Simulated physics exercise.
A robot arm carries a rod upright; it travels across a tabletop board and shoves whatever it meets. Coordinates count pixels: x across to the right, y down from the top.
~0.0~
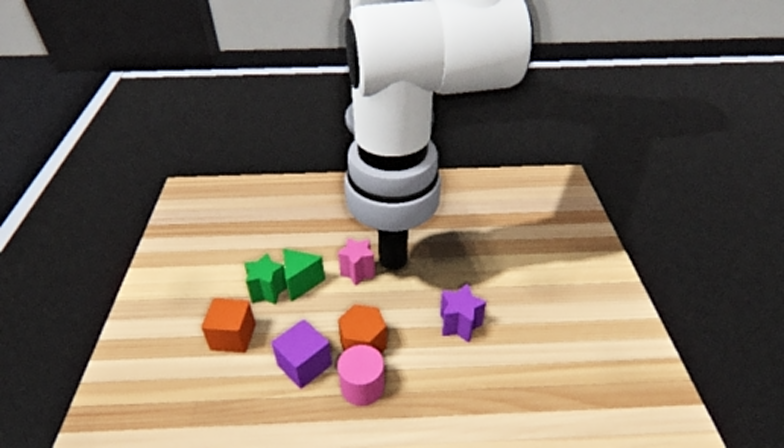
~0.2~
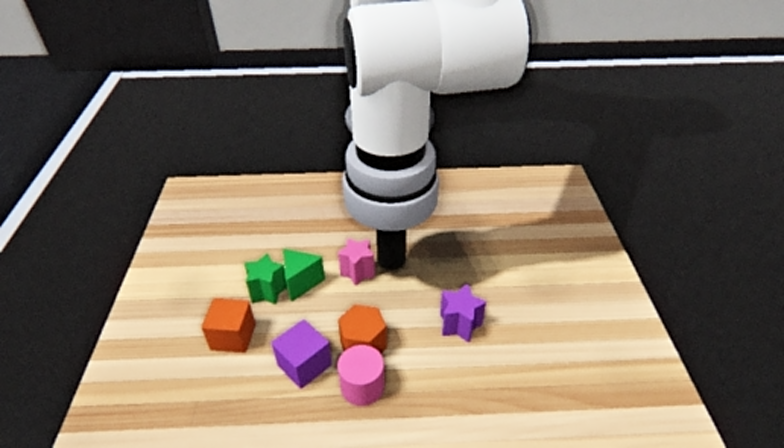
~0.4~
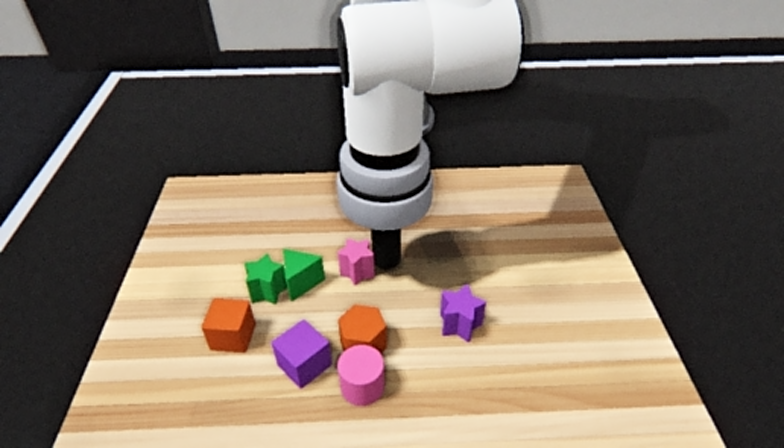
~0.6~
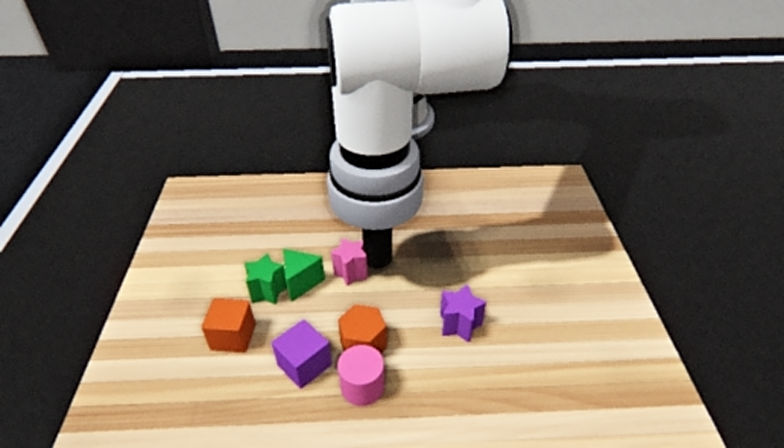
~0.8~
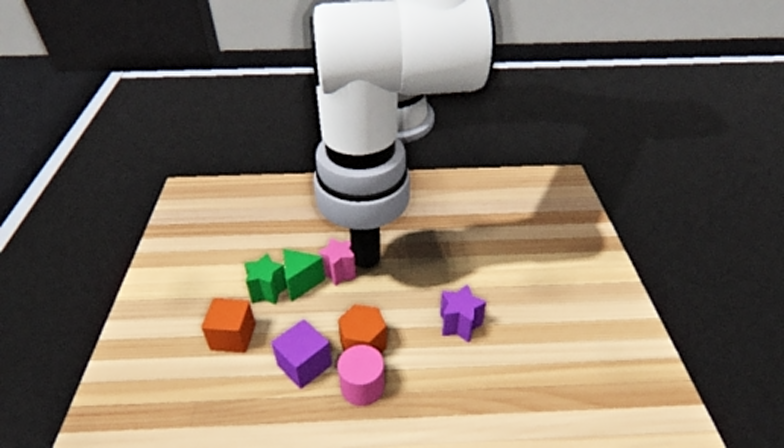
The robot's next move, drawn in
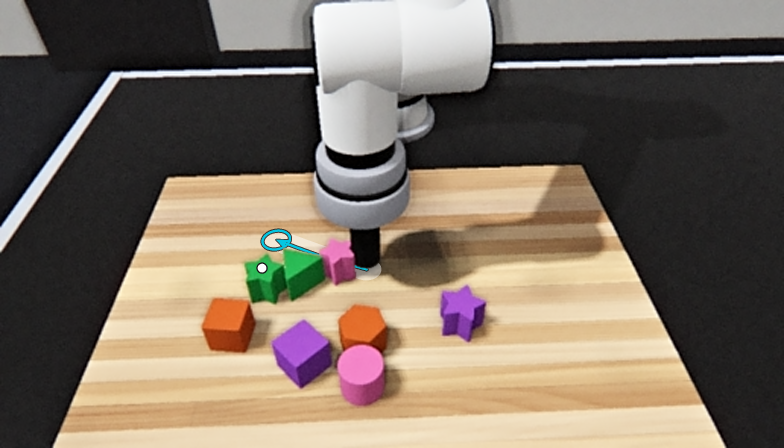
A white robot arm with a black rod moves slightly left above a wooden board of colourful blocks, then pushes the pink star block a short way left, up close to the green three-sided block, while the other blocks stay still.
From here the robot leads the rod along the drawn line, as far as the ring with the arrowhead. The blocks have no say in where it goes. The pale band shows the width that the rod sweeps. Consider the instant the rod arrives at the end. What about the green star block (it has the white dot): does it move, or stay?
That block slides.
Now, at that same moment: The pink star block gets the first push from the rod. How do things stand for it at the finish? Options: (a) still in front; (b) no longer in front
It's b.
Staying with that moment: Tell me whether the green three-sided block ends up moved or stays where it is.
It shifts.
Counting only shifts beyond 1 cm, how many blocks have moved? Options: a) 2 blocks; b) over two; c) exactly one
Answer: B.
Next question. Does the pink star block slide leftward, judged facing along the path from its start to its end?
Yes, that is how it ends up.
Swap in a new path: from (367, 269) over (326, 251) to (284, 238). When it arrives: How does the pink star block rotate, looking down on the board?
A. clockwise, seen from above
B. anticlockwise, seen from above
That would be B.
Path on the board, from (367, 269) through (319, 256) to (276, 240); the dot is on the green star block.
The first path, step by step. One third of the way, rod at (333, 250); green star block at (245, 274); green three-sided block at (278, 264), turned 35° anticlockwise; pink star block at (305, 243).
Two thirds of the way, rod at (303, 240); green star block at (234, 281), turned 15° anticlockwise; green three-sided block at (264, 261), turned 75° anticlockwise; pink star block at (274, 235), turned 15° anticlockwise.
At the end, rod at (274, 230); green star block at (233, 282), turned 15° anticlockwise; green three-sided block at (261, 259), turned 95° anticlockwise; pink star block at (255, 233), turned 55° anticlockwise.
